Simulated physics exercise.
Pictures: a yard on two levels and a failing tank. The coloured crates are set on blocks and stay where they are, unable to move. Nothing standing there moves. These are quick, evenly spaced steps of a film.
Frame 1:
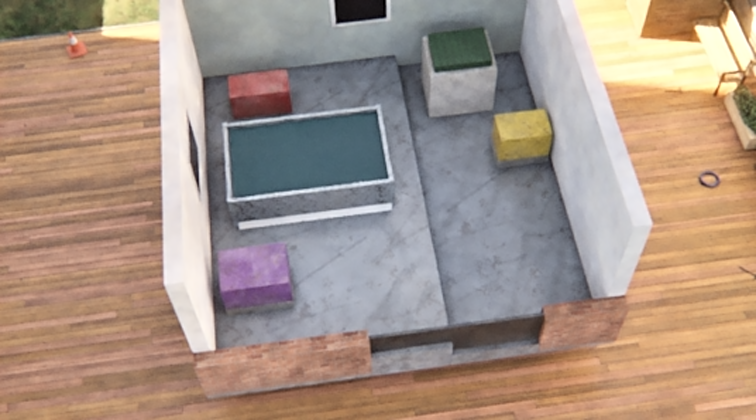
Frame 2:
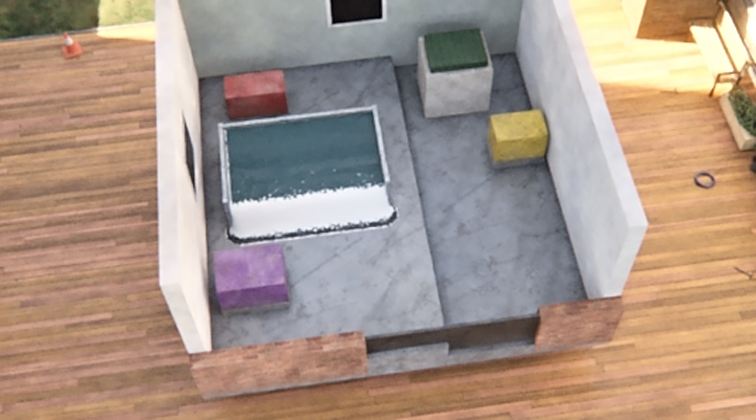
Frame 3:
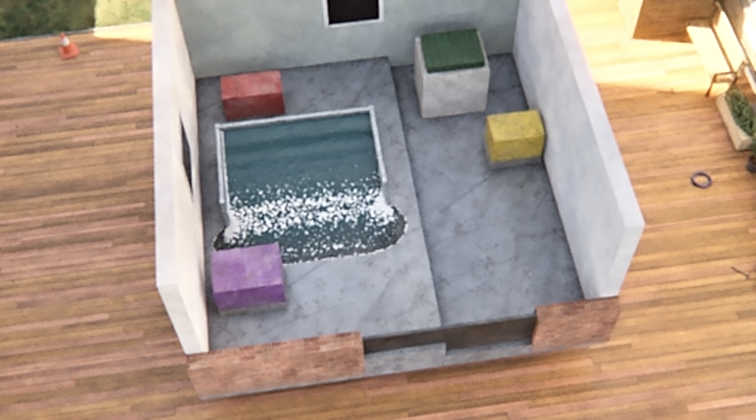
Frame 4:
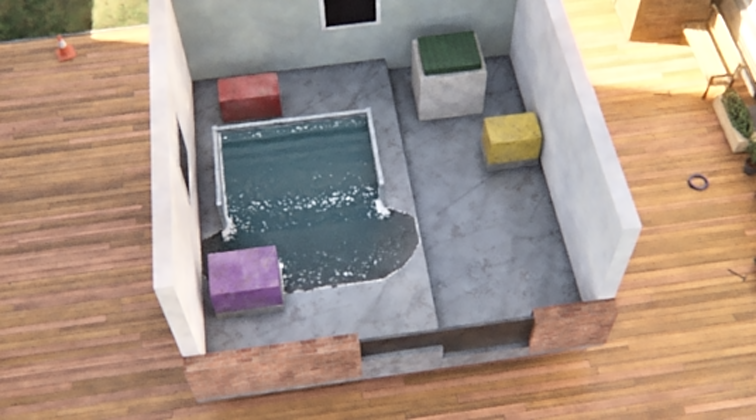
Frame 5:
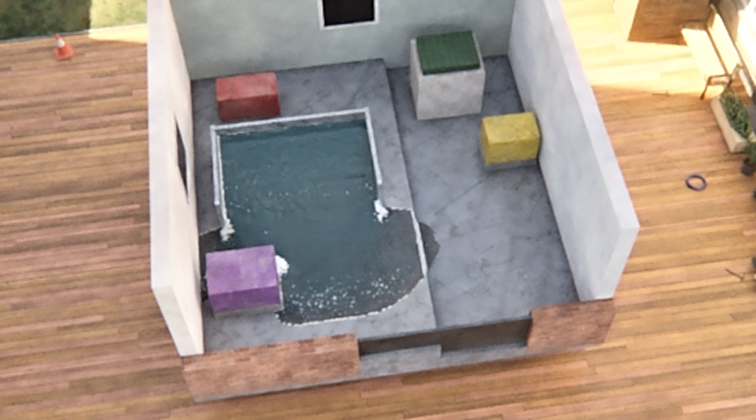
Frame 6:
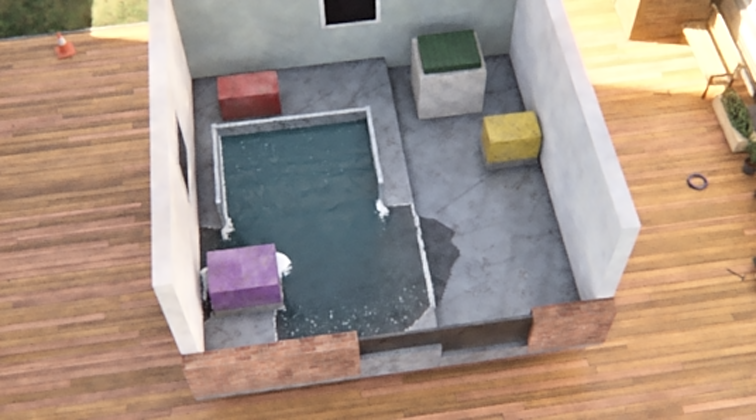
The clip opens on a walled grey yard with coloured blocks around a rectangular tank of still water. Water bursts from the tank's near side in white foam, then spreads forward around the purple block. It reaches the low brick front and crosses the step rightward, darkening the floor beyond.
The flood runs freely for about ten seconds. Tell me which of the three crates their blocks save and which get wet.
The yellow crate is lapped by the water, the red crate is lapped by the water, the purple crate is lapped by the water.
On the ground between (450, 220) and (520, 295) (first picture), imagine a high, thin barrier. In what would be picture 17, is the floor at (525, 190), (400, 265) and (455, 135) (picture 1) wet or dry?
The first point comes out unwetted, the next inundated, the last unwetted.
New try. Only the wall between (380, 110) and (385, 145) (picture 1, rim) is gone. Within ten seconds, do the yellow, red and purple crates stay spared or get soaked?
Then the yellow crate gets flooded, the red crate is untouched and the purple crate is untouched.
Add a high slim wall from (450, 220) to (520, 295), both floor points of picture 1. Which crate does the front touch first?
I'd go with the purple one.
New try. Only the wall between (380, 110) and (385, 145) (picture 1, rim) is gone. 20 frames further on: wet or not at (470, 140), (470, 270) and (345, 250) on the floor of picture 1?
Taking the points one after the other, they come out inundated, not soaked and not soaked.
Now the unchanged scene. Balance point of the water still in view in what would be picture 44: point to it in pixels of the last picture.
The water's middle lies around (398, 211).
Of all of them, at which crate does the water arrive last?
Clearly the yellow-painted one.
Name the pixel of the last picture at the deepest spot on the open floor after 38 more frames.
Around (544, 185).
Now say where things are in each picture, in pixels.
Still water in the water tank at (307, 155), in the first frame.
Water pours out at (309, 206) and has run to (394, 210), in the second frame.
Water pours out at (306, 208) and has run to (401, 225), in the third frame.
Water pours out at (304, 211) and has run to (202, 263), in the fourth frame.
Water pours out at (302, 211) and has run to (421, 271), in the fifth frame.
The front is at a hidden place, out from the gap at (303, 210), in the sixth frame.
A moment on, water covers 35 % of the floor; the yellow crate not reached, the red crate not reached, the purple crate water round its plinth.
Next, water covers 45 % of the floor; the yellow crate not reached, the red crate water round its plinth, the purple crate water round its plinth.
Then, water covers 65 % of the floor; the yellow crate water round its plinth, the red crate water round its plinth, the purple crate water round its plinth.
Later, water covers 90 % of the floor; the yellow crate water round its plinth, the red crate water round its plinth, the purple crate water round its plinth.
In the end, water covers 95 % of the floor; the yellow crate was topped, the red crate was topped, the purple crate was topped.
